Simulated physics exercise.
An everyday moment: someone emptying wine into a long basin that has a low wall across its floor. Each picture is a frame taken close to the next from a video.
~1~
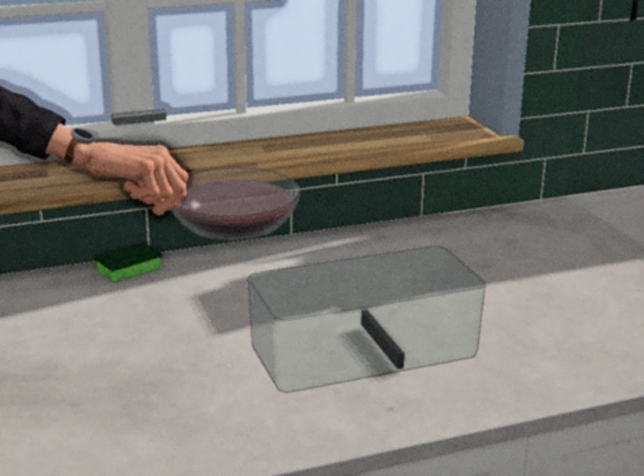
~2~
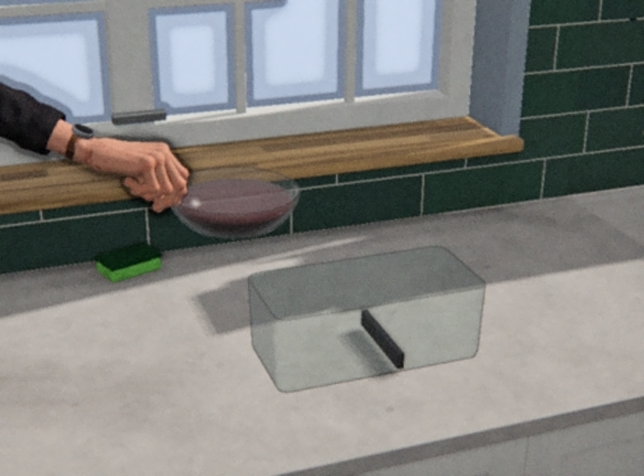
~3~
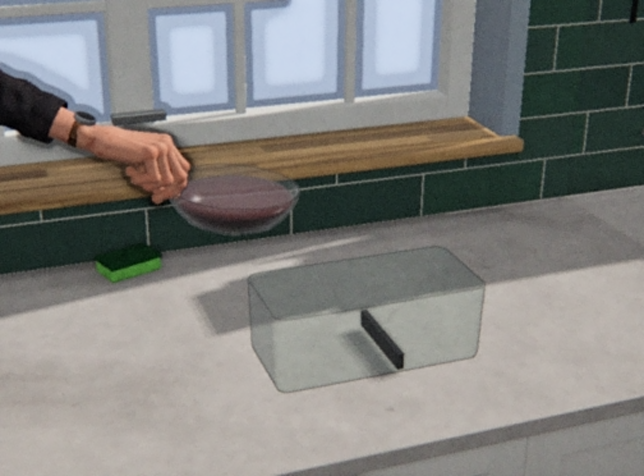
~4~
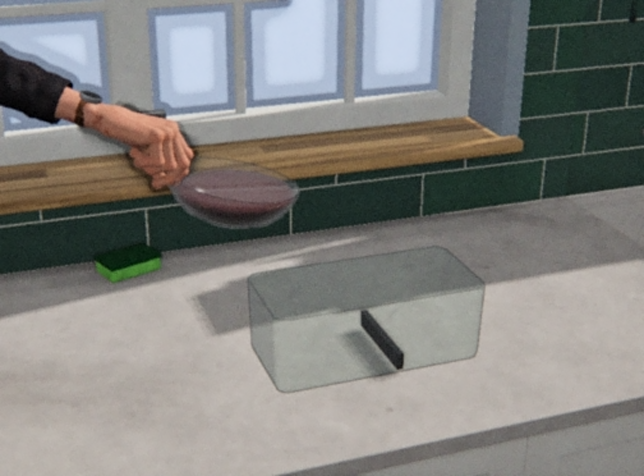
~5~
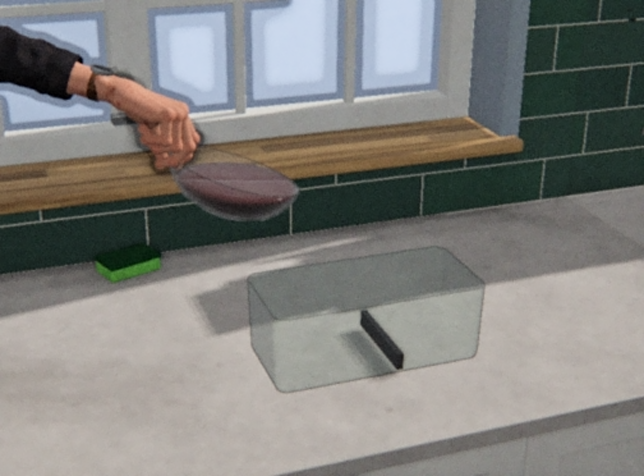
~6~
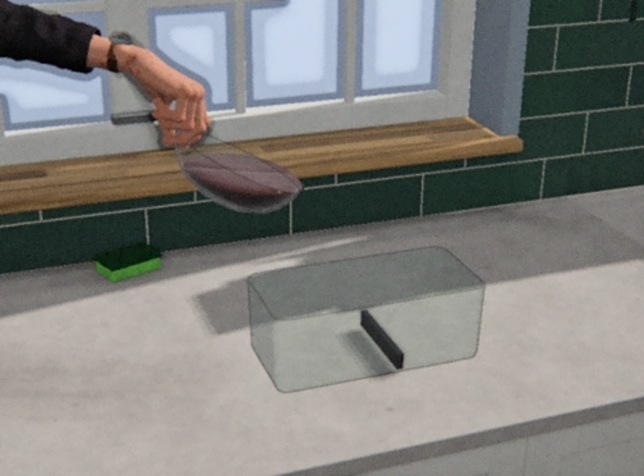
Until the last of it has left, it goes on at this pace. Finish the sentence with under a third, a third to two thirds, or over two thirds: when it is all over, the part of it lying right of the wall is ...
... a third to two thirds.
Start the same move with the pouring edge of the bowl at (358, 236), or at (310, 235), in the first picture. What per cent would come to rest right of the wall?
60 %, then 45 %.
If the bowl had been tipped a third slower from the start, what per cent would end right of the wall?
Roughly 40 percent.
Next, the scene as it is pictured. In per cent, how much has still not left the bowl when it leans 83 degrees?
Roughly 10 %.
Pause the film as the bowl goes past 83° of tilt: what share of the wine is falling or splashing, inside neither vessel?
75 %.
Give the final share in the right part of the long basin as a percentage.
Share: Roughly 45 %.
A moment on, the bowl is tipped on its side and 12 per cent is still to pour, 12 is left of the wall and 0 right of it.
Next, the bowl is tipped on its side and 0 per cent is still to pour, 35 is left of the wall and 59 right of it.
Then the bowl is tipped on its side and 0 per cent is still to pour, 45 is left of the wall and 49 right of it.
Later the bowl is tipped on its side and 0 per cent is still to pour, 51 is left of the wall and 47 right of it.
Finally, 51 per cent lies left of the wall, 46 right of it and 3 outside.
